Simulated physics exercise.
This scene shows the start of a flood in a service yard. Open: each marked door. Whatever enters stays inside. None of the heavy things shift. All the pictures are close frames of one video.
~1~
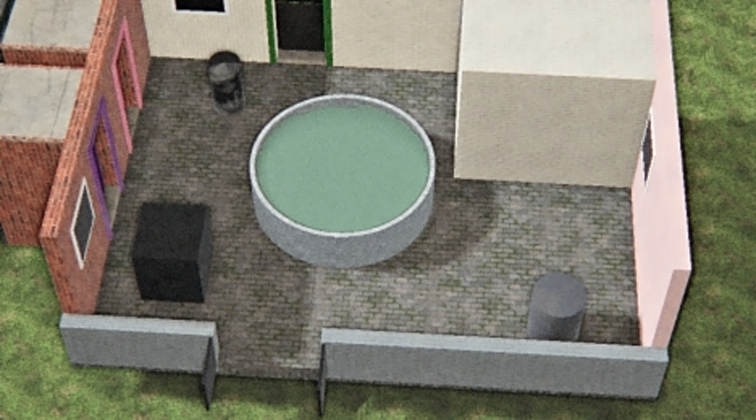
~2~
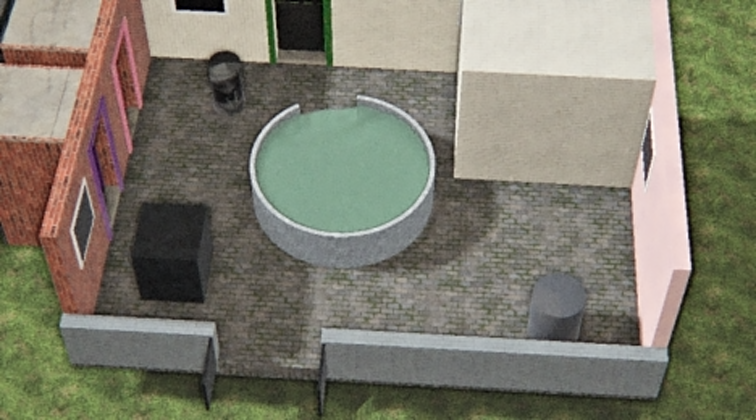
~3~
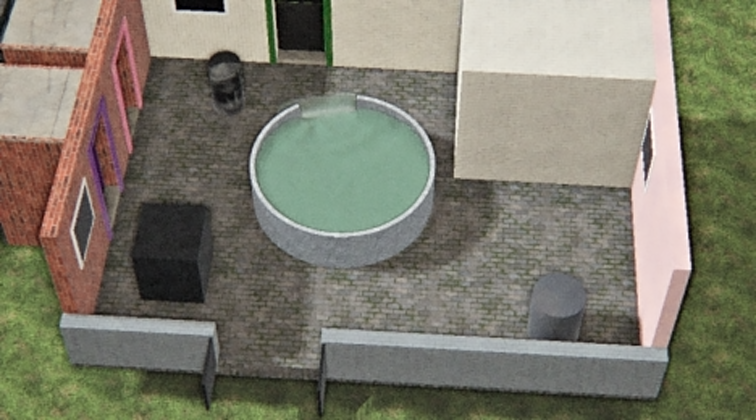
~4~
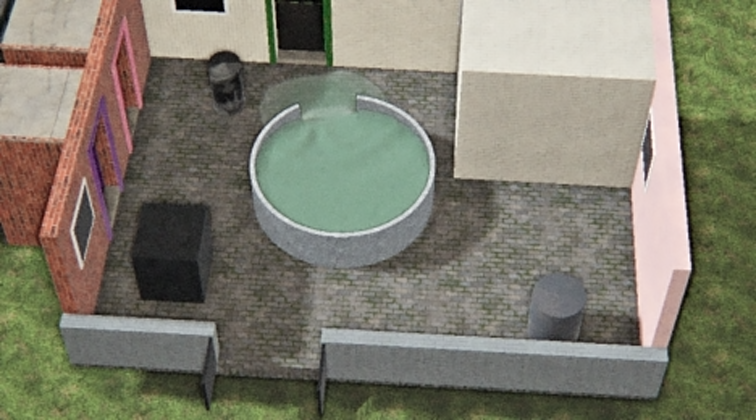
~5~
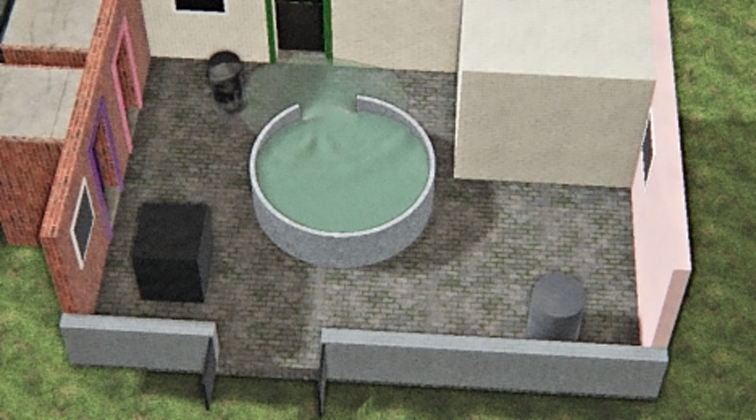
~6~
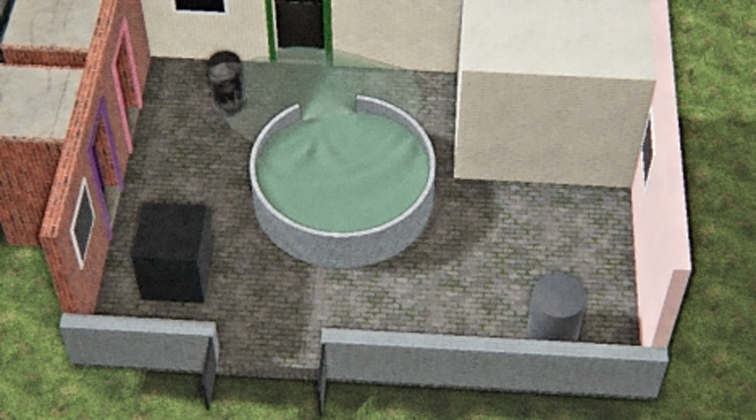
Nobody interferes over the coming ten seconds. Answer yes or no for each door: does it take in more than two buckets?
Green door: Yes; pink door: Yes; purple door: No.
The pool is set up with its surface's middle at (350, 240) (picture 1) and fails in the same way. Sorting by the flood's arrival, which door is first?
Answer: The green one.
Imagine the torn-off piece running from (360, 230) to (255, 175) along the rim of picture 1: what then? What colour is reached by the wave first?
It's the purple door.
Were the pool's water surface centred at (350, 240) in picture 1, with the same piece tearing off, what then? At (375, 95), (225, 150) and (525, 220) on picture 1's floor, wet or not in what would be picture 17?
So, in the order given, I'd say soaked through, soaked through, unaffected.
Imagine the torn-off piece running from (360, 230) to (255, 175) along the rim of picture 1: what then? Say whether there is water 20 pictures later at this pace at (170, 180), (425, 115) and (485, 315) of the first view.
Point by point: Soaked; unwetted; soaked.
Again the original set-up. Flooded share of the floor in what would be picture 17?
Roughly 20 percent, I reckon.
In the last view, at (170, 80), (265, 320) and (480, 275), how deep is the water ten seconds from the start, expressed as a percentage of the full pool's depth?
First 18, next 12, last 10 in a hundred.
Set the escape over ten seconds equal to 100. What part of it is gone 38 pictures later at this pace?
My reading is near 75 per cent.
A moment on, water covers 15 % of the floor; the green door far over two buckets in, the pink door not reached, the purple door not reached.
Next, water covers 20 % of the floor; the green door far over two buckets in, the pink door wet at the sill, nothing in, the purple door not reached.
Then, water covers 45 % of the floor; the green door far over two buckets in, the pink door over two buckets in, the purple door wet at the sill, nothing in.
Later, water covers 80 % of the floor; the green door far over two buckets in, the pink door over two buckets in, the purple door wet at the sill, nothing in.
In the end, water covers 90 % of the floor; the green door far over two buckets in, the pink door far over two buckets in, the purple door wet at the sill, nothing in.
